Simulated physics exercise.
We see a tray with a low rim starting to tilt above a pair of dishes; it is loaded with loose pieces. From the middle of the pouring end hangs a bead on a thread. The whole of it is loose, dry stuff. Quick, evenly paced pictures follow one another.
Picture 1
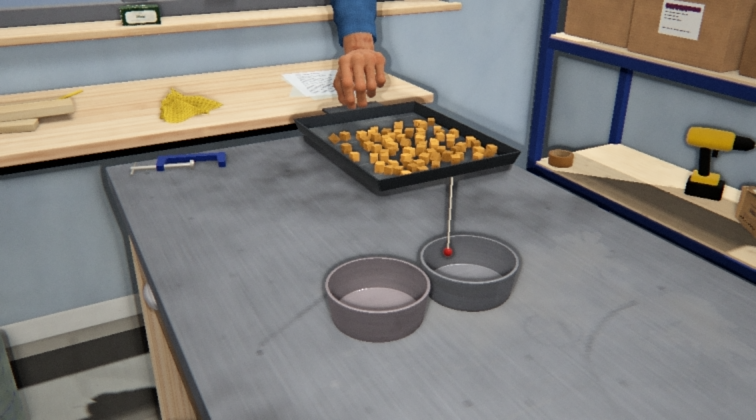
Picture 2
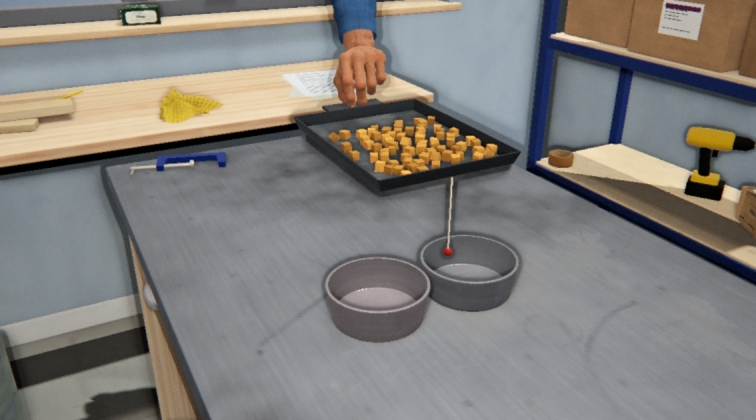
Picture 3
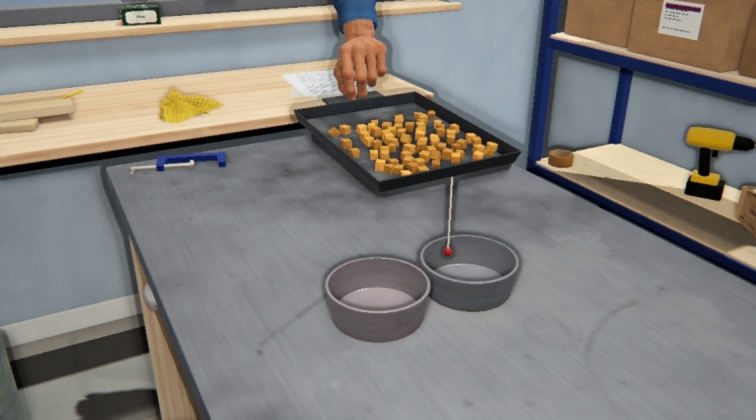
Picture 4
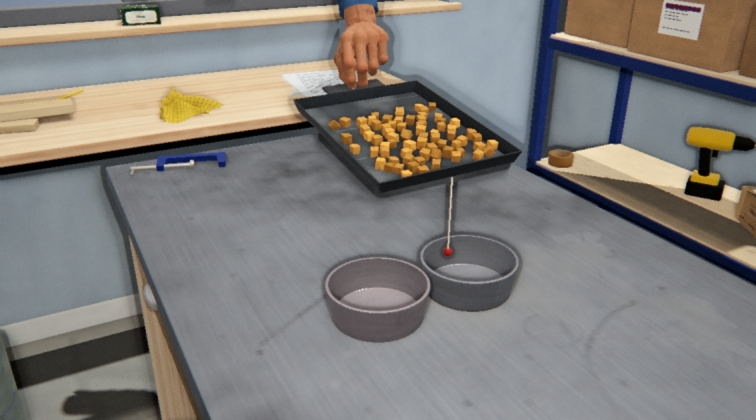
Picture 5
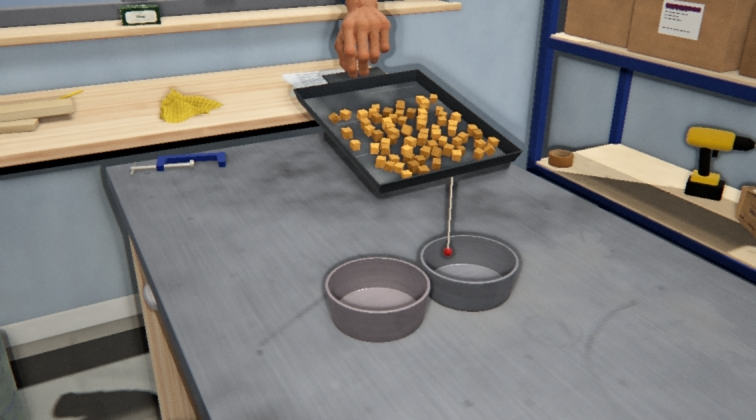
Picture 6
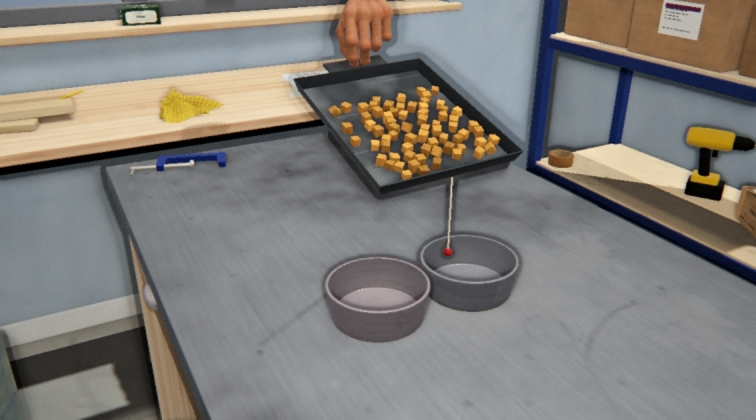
A hand held a dark tray of loose croutons above two empty dishes on a gray workbench, then raised its far end so the tray sloped toward the front, lowest at the left corner.
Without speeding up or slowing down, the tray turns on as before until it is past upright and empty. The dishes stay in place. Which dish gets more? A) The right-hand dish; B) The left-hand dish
B.
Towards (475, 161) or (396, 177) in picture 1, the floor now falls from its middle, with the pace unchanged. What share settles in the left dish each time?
Close to 0 percent first and close to 70 percent second.
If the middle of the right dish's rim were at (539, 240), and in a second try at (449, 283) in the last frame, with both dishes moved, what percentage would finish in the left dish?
Roughly 10% the first time and 10% the second time.
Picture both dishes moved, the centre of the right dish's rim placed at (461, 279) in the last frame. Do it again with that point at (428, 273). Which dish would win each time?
In order of the tries: The dish on the right side, then the dish on the right side.
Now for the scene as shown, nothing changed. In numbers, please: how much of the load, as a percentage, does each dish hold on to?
Left 30 %, right 10 %.
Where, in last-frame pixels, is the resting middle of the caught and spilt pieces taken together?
Close to (455, 330) in the last view.
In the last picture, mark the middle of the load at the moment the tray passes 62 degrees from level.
Look about (436, 153) in the last picture.
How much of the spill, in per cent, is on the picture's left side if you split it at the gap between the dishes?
Estimate: About 0 in every hundred.
Soon after the last picture, tray tipped steeply; nearly all on the tray; a stray few in the air.
A little later, tray tipped past a quarter turn; most on the tray; a stray few in the left dish; a stray few outside both; a small part in the air.
Later still, tray tipped past a quarter turn; about a quarter in the left dish; a small part in the right dish; about two thirds outside both.
At rest, tray tipped past a quarter turn; about a quarter in the left dish; a small part in the right dish; about two thirds outside both.
